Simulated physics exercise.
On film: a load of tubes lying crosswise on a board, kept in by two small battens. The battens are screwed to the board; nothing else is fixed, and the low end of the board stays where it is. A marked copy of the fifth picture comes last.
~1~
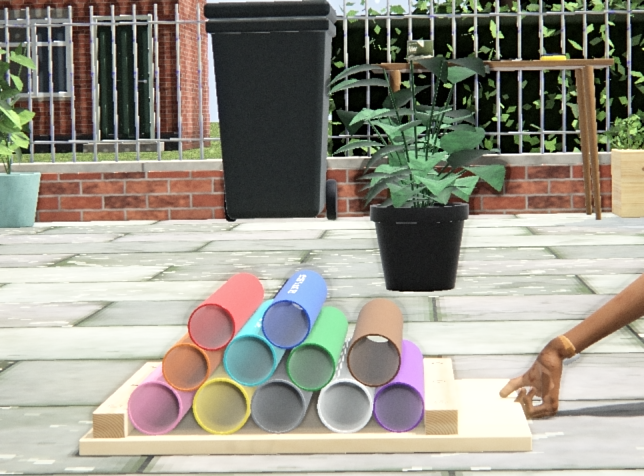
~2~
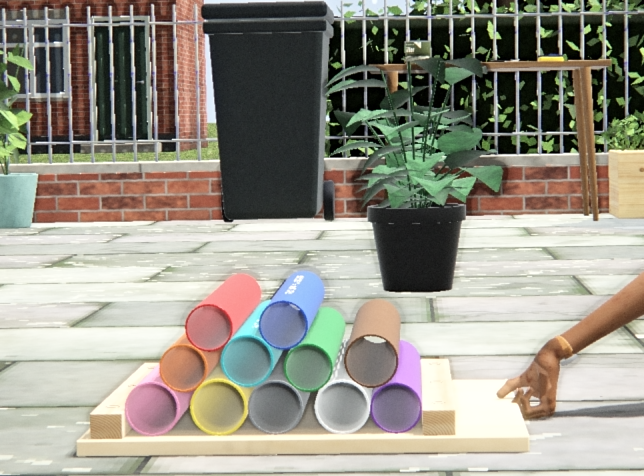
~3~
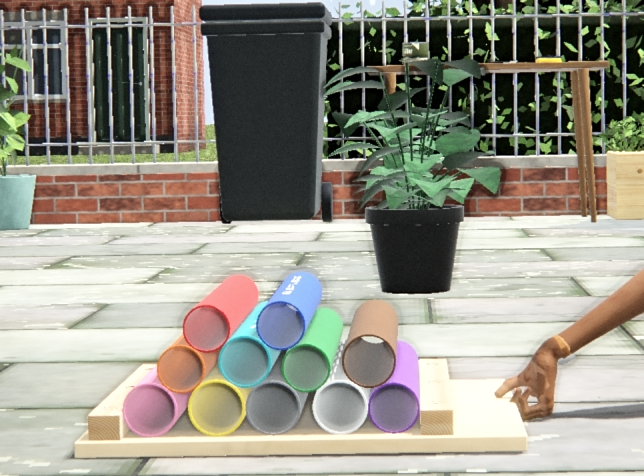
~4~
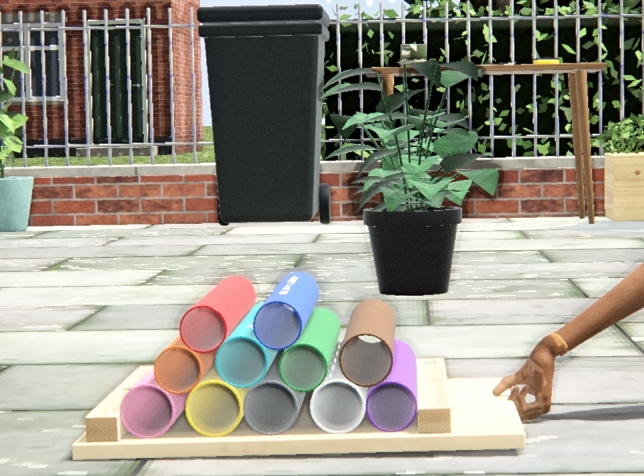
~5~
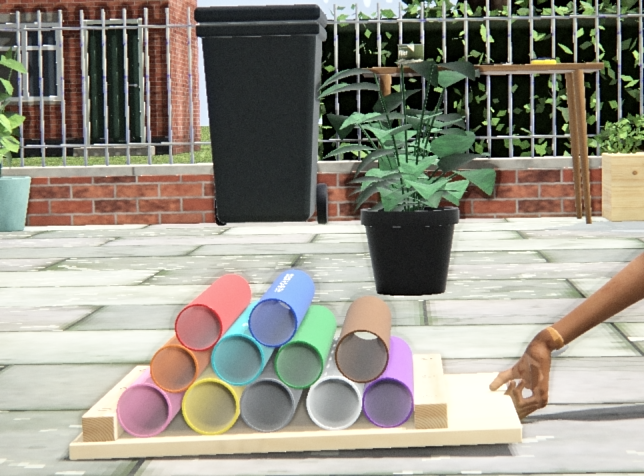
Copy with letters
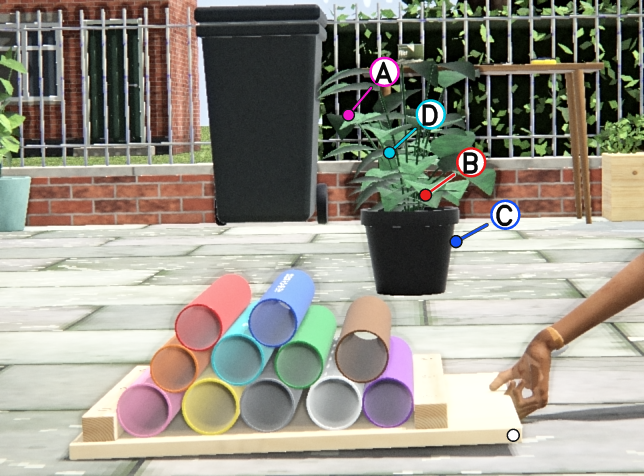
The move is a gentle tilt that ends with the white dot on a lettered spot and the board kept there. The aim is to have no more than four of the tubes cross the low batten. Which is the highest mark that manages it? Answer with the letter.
At most to C.
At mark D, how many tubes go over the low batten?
The count is six.
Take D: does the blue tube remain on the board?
No.
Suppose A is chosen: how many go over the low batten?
The count is six.
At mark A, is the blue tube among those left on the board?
The blue tube: No.
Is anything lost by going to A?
At A: Yes.
On the copy, A at (348, 115); B at (425, 195); C at (456, 241); D at (390, 153); the white dot at (513, 435).
On C. First, board at 16°.
Then, board at 28°.
Finally, board at 28°, none over the low batten.
By contrast, A six over the low batten; B six over the low batten; D six over the low batten.
